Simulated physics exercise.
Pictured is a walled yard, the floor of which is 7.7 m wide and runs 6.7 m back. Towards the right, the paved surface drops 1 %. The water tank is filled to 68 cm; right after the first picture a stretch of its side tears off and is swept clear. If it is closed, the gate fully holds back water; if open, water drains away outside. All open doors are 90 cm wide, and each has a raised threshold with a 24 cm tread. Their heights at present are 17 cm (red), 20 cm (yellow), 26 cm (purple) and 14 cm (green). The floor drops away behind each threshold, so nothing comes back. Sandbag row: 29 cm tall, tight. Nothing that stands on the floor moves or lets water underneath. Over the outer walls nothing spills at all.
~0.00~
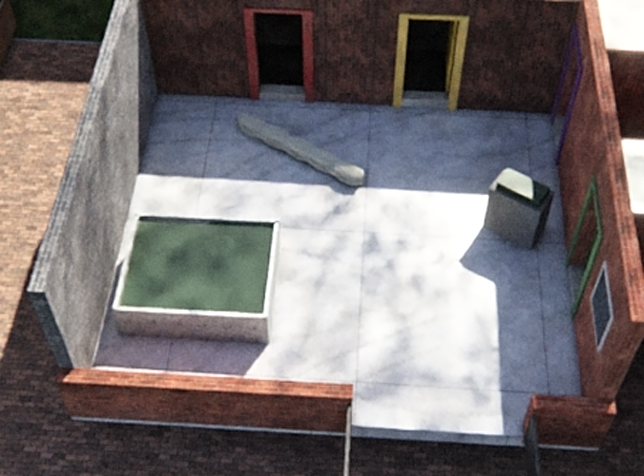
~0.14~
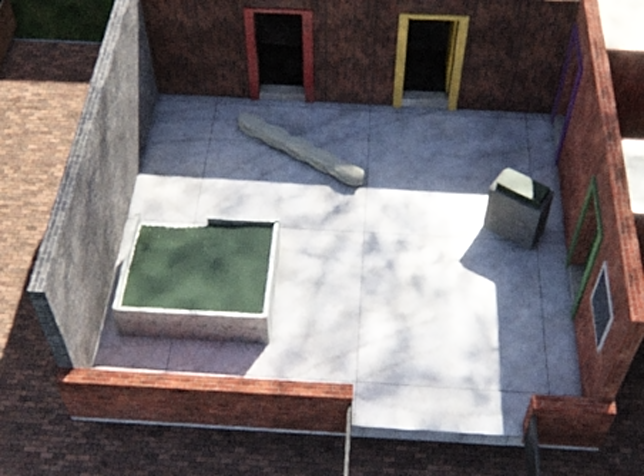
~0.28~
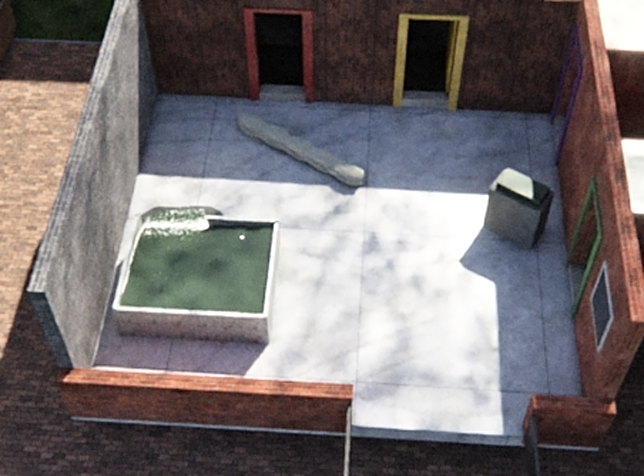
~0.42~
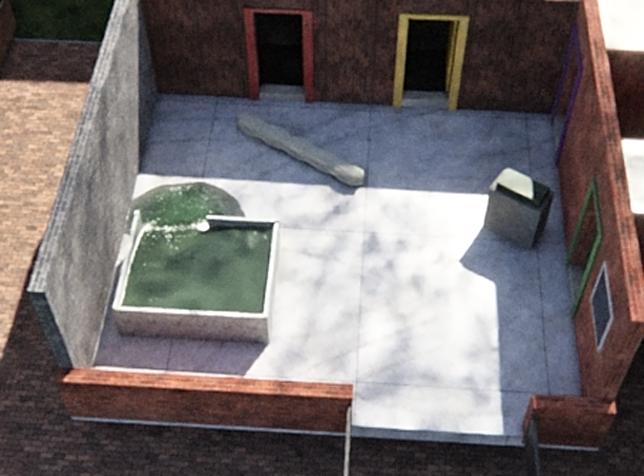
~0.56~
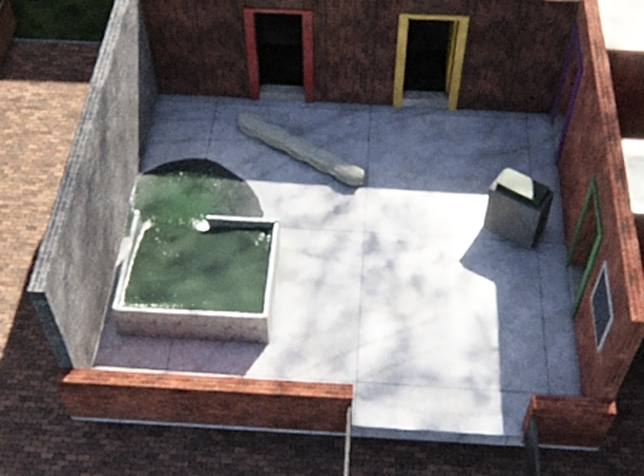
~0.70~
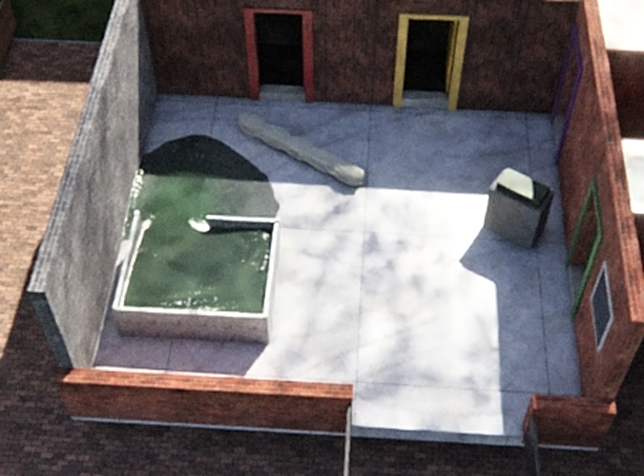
A water tank in a walled yard breaks open and spills across the floor behind it.
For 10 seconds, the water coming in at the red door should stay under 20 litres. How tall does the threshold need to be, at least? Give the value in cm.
Close to 11 cm is just enough.
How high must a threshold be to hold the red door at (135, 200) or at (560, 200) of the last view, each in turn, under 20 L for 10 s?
Roughly 21 and 10.0 cm.
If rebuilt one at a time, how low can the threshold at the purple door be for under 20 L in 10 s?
Roughly 10.5 cm at the purple door.
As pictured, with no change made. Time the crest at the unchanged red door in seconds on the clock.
The depth peaks at about 3.0 seconds.
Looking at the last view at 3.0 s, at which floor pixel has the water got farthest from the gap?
(397, 107).
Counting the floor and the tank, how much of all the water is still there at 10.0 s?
Share still there: Approx. 96 percent.
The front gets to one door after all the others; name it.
The green door.
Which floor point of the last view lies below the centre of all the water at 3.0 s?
The centre of all the water is around (214, 201).
After 1.4 s water covers 15 % of the floor, deepest (45 cm) near (158, 94); it has not reached the red door.
After 3.0 s water covers 30 % of the floor, deepest (36 cm) near (169, 128); 17 cm at the red door, 0 litres in over its 17 cm threshold.
After 10.0 s water covers 90 % of the floor, deepest (14 cm) near (577, 425); 5 cm at the red door, 2 litres in over its 17 cm threshold.
At the red door as built, the water arrived by 1.6 s and peaked near 17 cm at 3.0 s.
Run again over the same 10 s with other heights there, 29 litres in over 9.5 cm, 10 litres over 13 cm. The limit of 20 litres is kept from about 11 cm up.
